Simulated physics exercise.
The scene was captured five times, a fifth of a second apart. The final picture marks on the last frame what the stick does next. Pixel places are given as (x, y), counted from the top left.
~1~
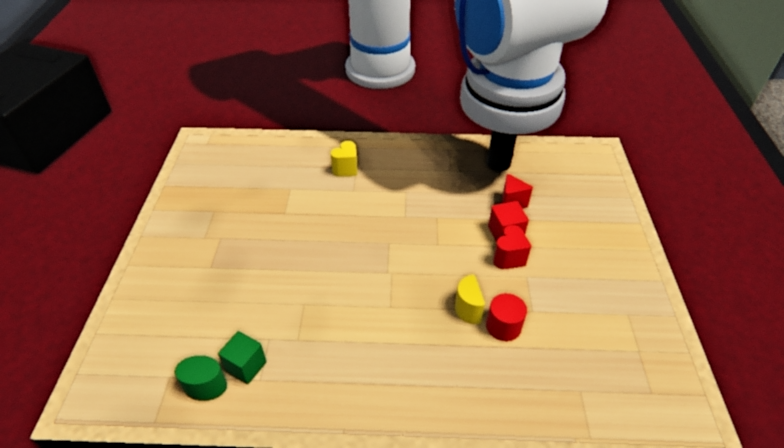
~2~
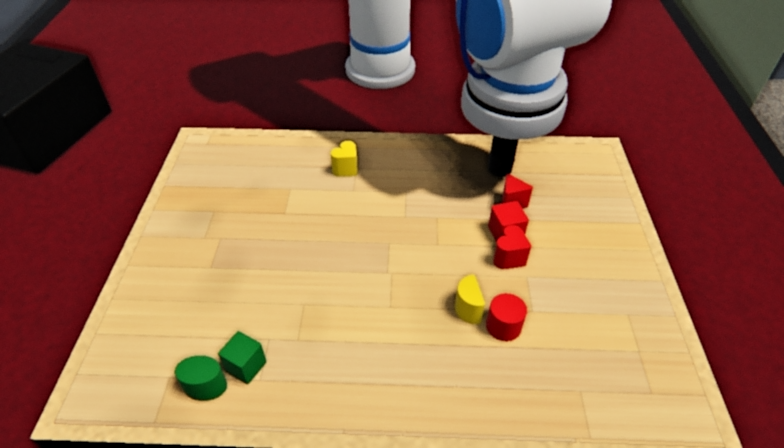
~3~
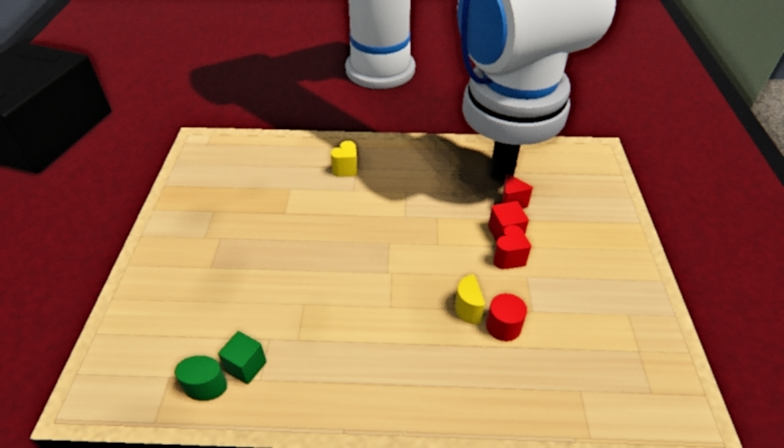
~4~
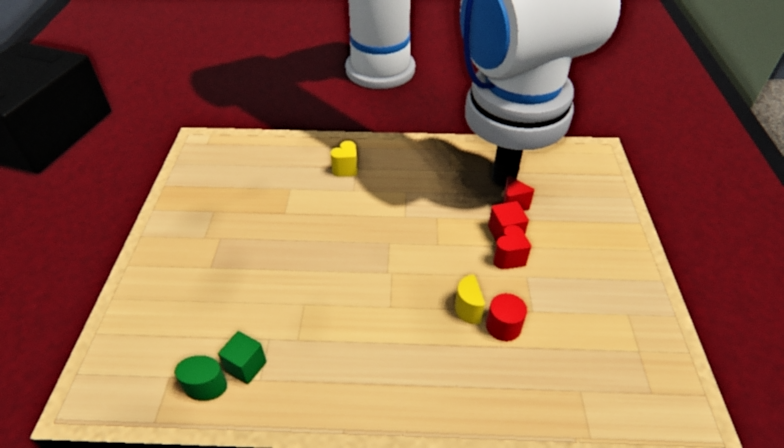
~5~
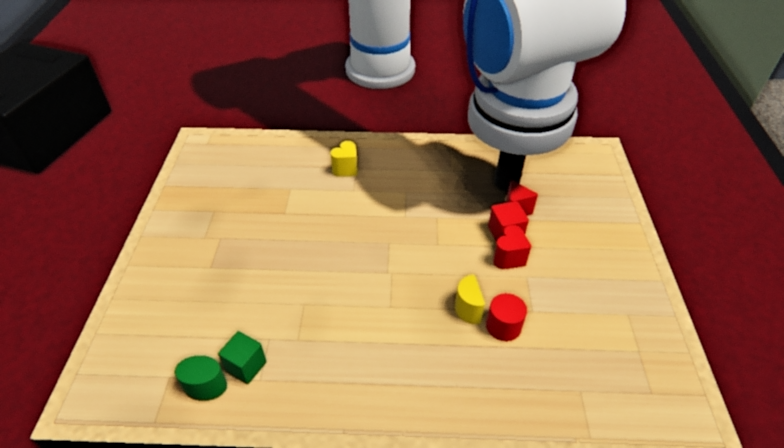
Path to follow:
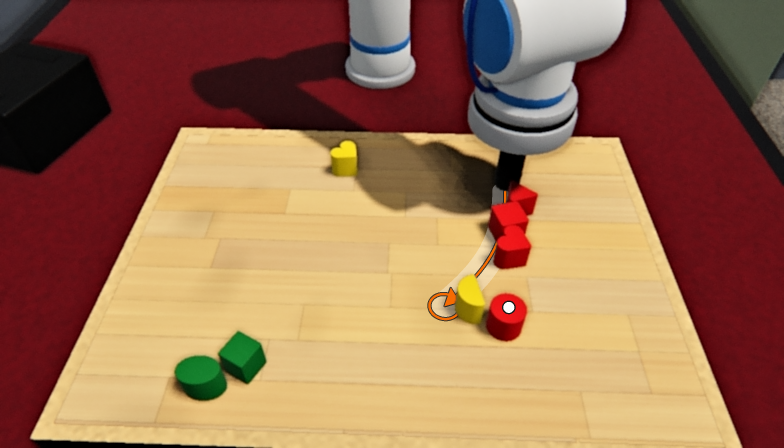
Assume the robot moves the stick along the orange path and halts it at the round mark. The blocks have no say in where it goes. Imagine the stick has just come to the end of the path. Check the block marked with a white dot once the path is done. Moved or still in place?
Well, the block marked with a white dot holds its place.
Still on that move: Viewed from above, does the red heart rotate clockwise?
Short answer: Yes.
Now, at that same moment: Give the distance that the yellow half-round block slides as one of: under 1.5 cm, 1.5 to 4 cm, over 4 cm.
It shifts by 1.5 to 4 cm.
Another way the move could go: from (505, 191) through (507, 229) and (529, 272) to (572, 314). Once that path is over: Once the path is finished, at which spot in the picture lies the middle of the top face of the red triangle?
Final place: (537, 211).
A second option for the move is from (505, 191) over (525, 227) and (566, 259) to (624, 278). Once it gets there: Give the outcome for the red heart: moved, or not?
It is moved off its spot.
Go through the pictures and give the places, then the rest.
In the first picture, stick's lower end at (499, 165); yellow half-round block at (471, 290); red cylinder at (509, 307); red square piece at (510, 213); red heart at (514, 239); red triangle at (516, 184).
In the second picture, stick at (500, 170); blocks still.
In the third picture, stick at (502, 175); blocks still.
In the fourth picture, stick at (504, 179); red triangle at (517, 186).
In the fifth picture, stick at (507, 184); yellow half-round block at (471, 290); red cylinder at (509, 307); red square piece at (510, 213); red heart at (514, 239); red triangle at (521, 191).
Drawn move, from (505, 191) through (502, 229) and (482, 269) to (445, 306); the dot is on the red cylinder.
The first path, step by step. One third of the way, stick at (503, 222); red square piece at (520, 231), turned 15° clockwise; red heart at (516, 256), turned 15° clockwise; red triangle at (534, 208), turned 100° anticlockwise.
Two thirds of the way, stick at (483, 262); red square piece at (526, 244), turned 40° anticlockwise; red heart at (524, 269), turned 70° clockwise; red triangle at (534, 208), turned 100° anticlockwise.
At the end, stick at (445, 299); yellow half-round block at (464, 312), turned 65° anticlockwise; red cylinder still; red square piece at (526, 244), turned 40° anticlockwise; red heart at (524, 269), turned 70° clockwise; red triangle at (534, 208), turned 100° anticlockwise.
